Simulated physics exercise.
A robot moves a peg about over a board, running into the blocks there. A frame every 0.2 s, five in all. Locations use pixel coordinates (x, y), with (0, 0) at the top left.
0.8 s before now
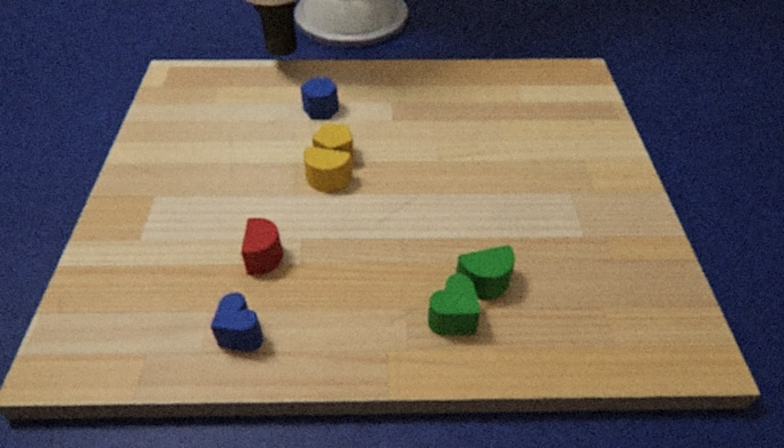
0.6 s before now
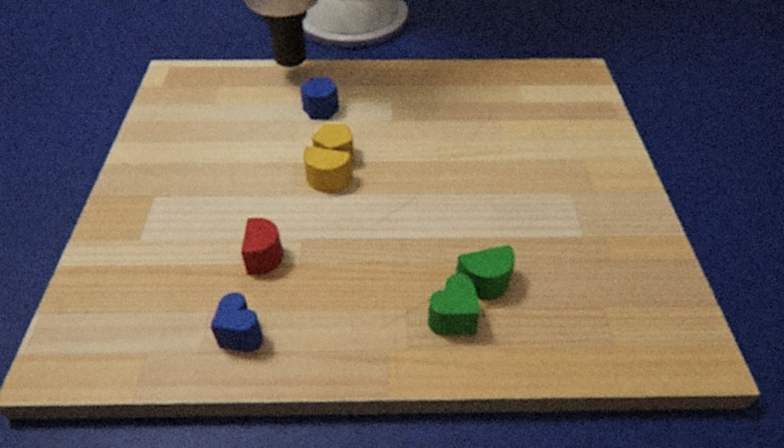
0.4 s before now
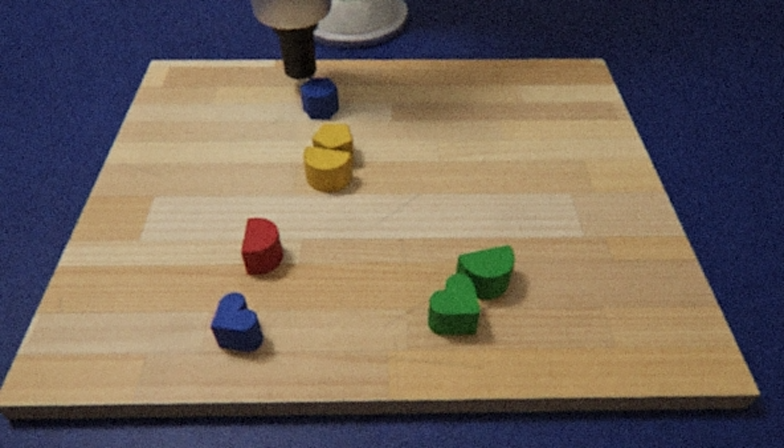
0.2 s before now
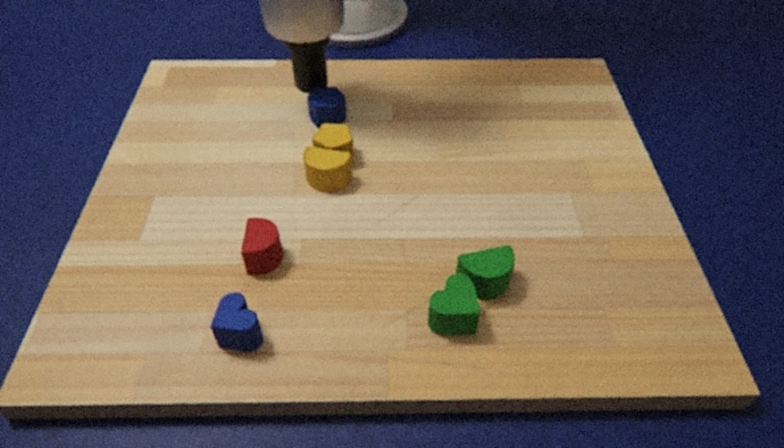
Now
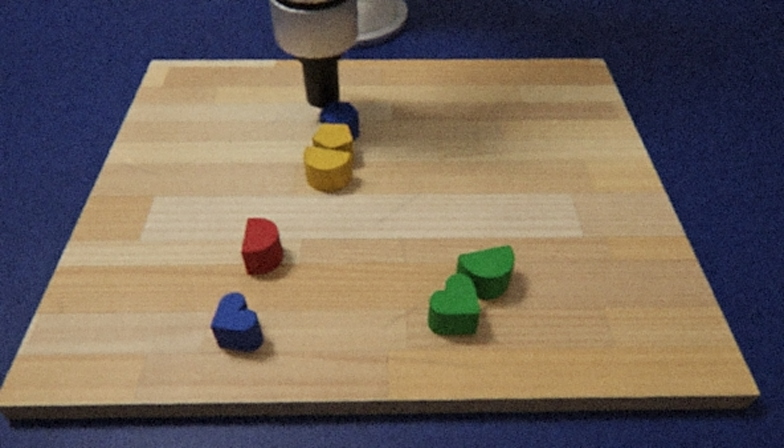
To begin with, a dark peg on a robot arm hovers at the back of a wooden board scattered with blue, yellow, red and green blocks. The peg moves forward and slightly right, reaches the small blue block, and pushes it a short way toward the yellow pair, which stays put.
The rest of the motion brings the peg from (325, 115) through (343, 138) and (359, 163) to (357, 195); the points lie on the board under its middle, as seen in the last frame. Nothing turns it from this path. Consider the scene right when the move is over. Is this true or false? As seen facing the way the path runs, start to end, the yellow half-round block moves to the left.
The statement is false.
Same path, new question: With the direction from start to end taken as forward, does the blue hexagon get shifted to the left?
Answer: Yes.
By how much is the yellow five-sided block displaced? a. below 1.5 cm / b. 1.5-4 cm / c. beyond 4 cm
Letter c.
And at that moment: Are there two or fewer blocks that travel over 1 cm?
Going by the path, no.
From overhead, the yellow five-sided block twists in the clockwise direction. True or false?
True.
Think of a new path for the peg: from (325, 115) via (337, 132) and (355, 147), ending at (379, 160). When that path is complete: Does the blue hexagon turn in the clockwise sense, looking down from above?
I expect so.
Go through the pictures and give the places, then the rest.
Lower end of the peg (282, 48), tops of blocks, yellow half-round block (325, 157), yellow five-sided block (333, 134), blue hexagon (319, 86), in the first frame.
Peg (291, 59), blocks as before, in the second frame.
Peg (301, 71), blocks as before, in the third frame.
Peg (312, 84), blue hexagon (326, 96), in the fourth frame.
Peg (323, 99), yellow half-round block (325, 157), yellow five-sided block (333, 134), blue hexagon (339, 111), in the fifth frame.
What follows on the original path. One third of the way, peg (343, 121); yellow half-round block (319, 178), turned 40° clockwise; yellow five-sided block (342, 160), turned 15° clockwise; blue hexagon (357, 137).
Two thirds of the way, peg (358, 147); yellow half-round block (312, 187), turned 70° clockwise; yellow five-sided block (349, 184), turned 65° clockwise; blue hexagon (378, 163).
At the end, peg (356, 178); yellow half-round block (312, 187), turned 70° clockwise; yellow five-sided block (350, 201), turned 120° clockwise; blue hexagon (391, 183), turned 65° anticlockwise.
